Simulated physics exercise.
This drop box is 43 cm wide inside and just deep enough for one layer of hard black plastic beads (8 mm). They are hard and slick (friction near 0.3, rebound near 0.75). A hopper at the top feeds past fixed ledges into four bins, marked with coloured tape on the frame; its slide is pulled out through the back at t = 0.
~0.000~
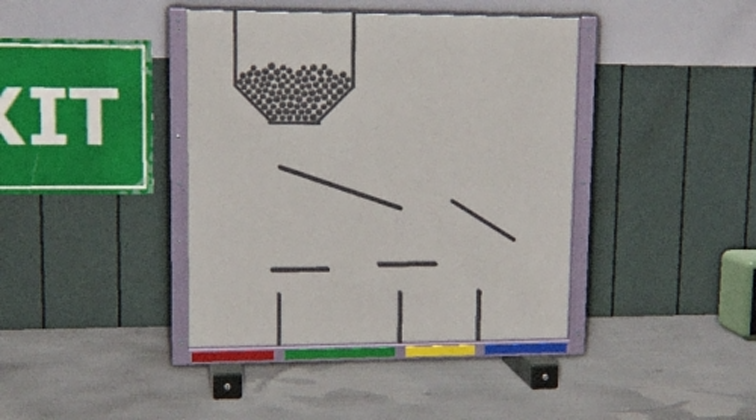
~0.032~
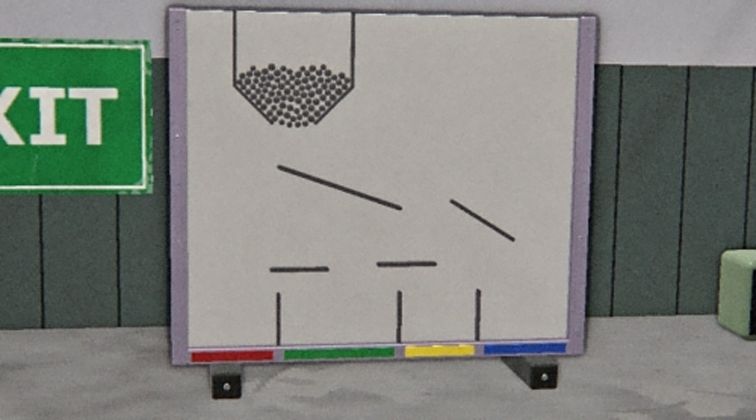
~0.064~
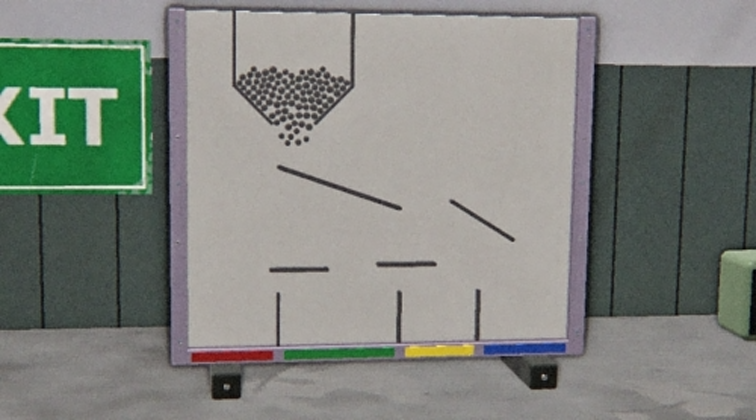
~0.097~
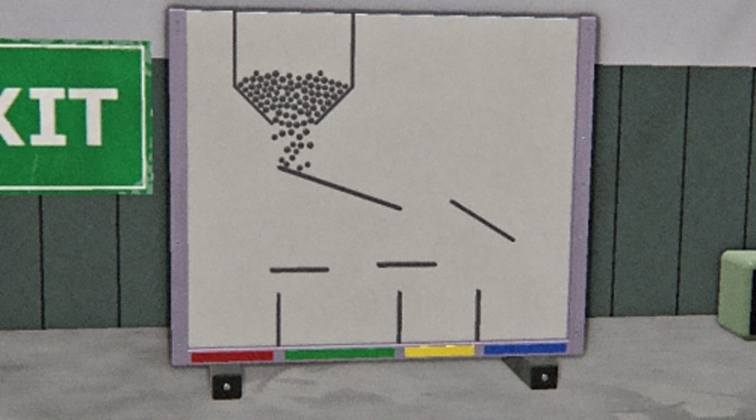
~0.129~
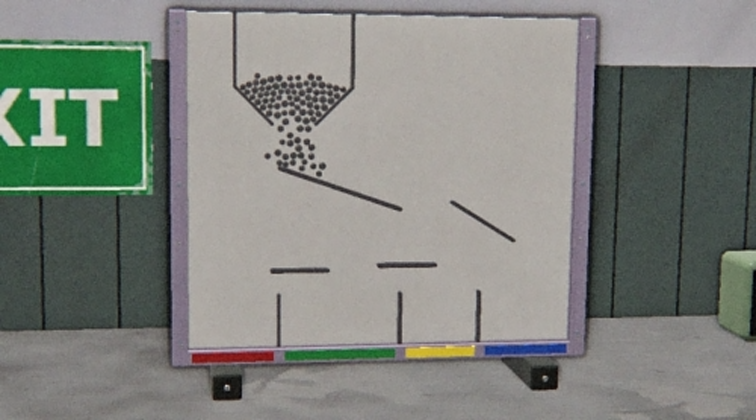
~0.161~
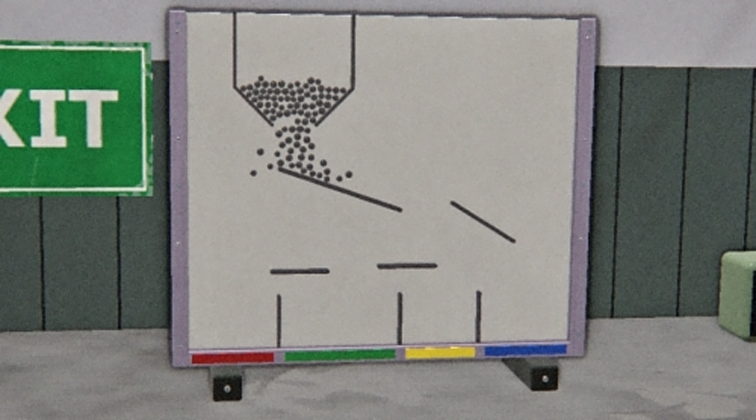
Small black beads drop from the hopper onto the upper sloping ledge, some bouncing left.
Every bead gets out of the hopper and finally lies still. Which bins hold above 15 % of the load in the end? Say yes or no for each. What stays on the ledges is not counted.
Green bin: No; yellow bin: Yes; red bin: Yes; blue bin: Yes.
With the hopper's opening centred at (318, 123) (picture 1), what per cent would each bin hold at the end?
Green bin: 0; yellow bin: 60; red bin: 10; blue bin: 25.
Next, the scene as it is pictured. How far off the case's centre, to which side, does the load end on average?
About 2 cm to the right.
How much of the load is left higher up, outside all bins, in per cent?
Some 0 per cent.
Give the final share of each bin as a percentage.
Green bin: 0; yellow bin: 45; red bin: 30; blue bin: 25.
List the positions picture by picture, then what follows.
Gate shut, about 90 beads in the hopper; its mouth (272, 123) to (316, 123); green (341, 353), yellow (440, 351), red (233, 356), blue (526, 349), in the first picture.
In the second picture, 3 out; leading bead (290, 125).
In the third picture, 10 out; leading bead (288, 143).
In the fourth picture, 17 out; leading bead (300, 168).
In the fifth picture, 24 out; leading bead (319, 174).
In the sixth picture, 32 out; leading bead (327, 179); ledges slope (280, 169) to (400, 210), slope (453, 203) to (513, 241), level (272, 272) to (327, 271), level (379, 266) to (435, 265).
After 0.24 s, 50 % have left the hopper; down in the bins, nothing yet.
After 0.34 s, 80 % have left the hopper; down in the bins, red 5 %.
After 0.55 s, 100 % have left the hopper; down in the bins, yellow 10 %, red 25 %, blue 10 %.
At rest by 1.7 s, green 0 %, yellow 45 %, red 30 %, blue 25 %.
